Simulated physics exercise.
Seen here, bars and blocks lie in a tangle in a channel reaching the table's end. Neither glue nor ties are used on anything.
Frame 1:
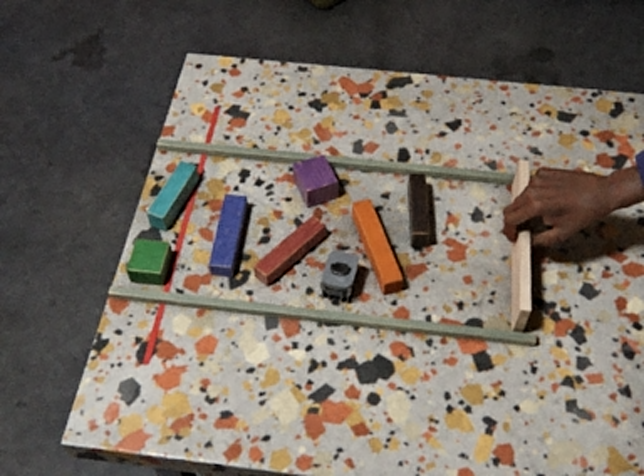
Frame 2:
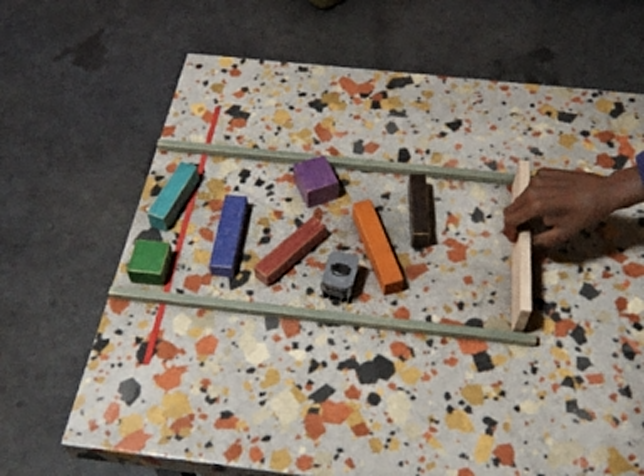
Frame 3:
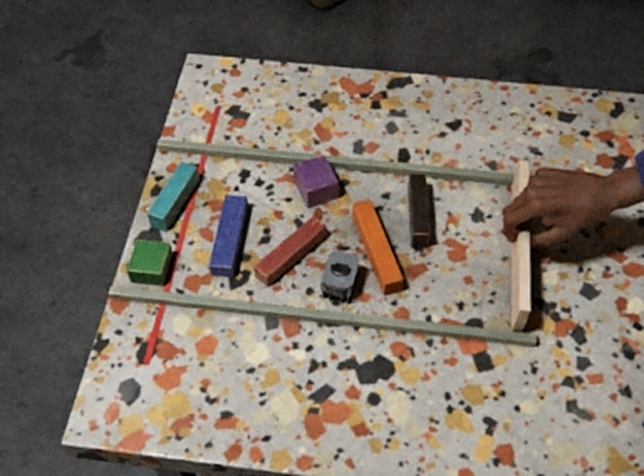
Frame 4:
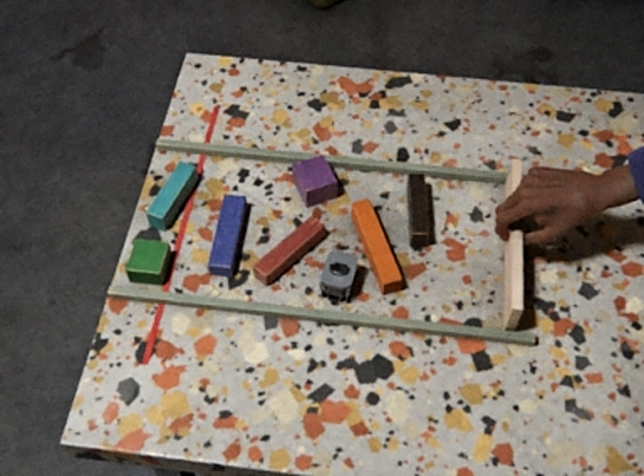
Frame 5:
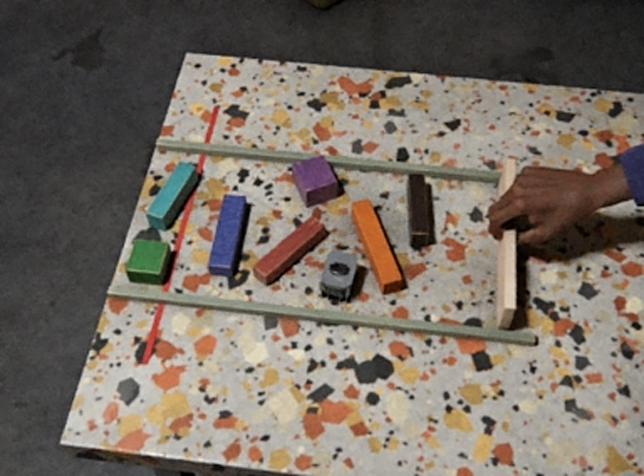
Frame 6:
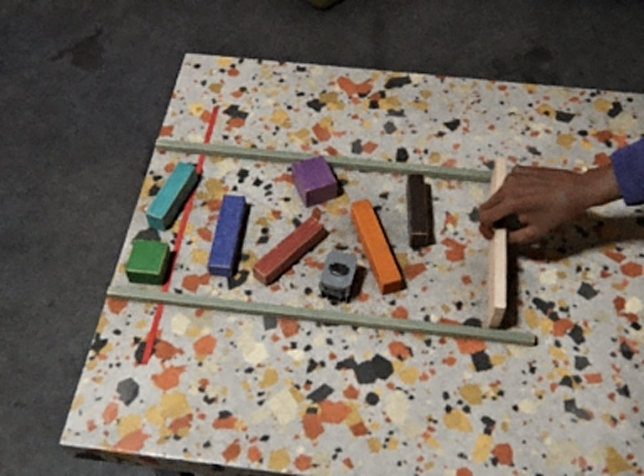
A speckled terrazzo tabletop above a dark grey floor is seen from above at an angle by a still camera. Between two pale green rails lie a green block and turquoise bar at the left by a red tape line, then blue, red, orange and black bars, a purple block and a grey case. At the right, a hand slides an upright wooden board slightly leftward, while the pieces stay still.
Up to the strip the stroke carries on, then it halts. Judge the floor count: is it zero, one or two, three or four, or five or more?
The floor count is three or four.
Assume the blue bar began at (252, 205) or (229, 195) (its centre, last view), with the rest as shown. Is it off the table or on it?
Going place by place: Over the edge, then over the edge.
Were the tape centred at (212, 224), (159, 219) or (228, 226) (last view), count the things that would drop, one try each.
Down on the floor: 1, 6 and 1.
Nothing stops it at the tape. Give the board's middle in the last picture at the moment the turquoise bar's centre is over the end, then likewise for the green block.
Middle approx. at (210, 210), then approx. at (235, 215).
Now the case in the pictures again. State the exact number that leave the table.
The answer is exactly 4.
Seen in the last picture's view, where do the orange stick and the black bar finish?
Roughly at (158, 224) and at (183, 186), in that order.
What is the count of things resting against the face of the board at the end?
So the total is 2.
Soon after, none off yet; green block at rest near (149, 262); turquoise bar at rest near (172, 196); blue bar at rest near (228, 235).
After that, none off yet; green block at rest near (149, 262); turquoise bar at rest near (172, 196); blue bar at rest near (226, 234).
And then, none off yet; green block displaced about its own width near (116, 263); turquoise bar displaced a little near (160, 194); blue bar displaced about its own width near (164, 224).
In the end, the number that fall off is three or four; gone, red bar, blue bar, turquoise bar and green block.
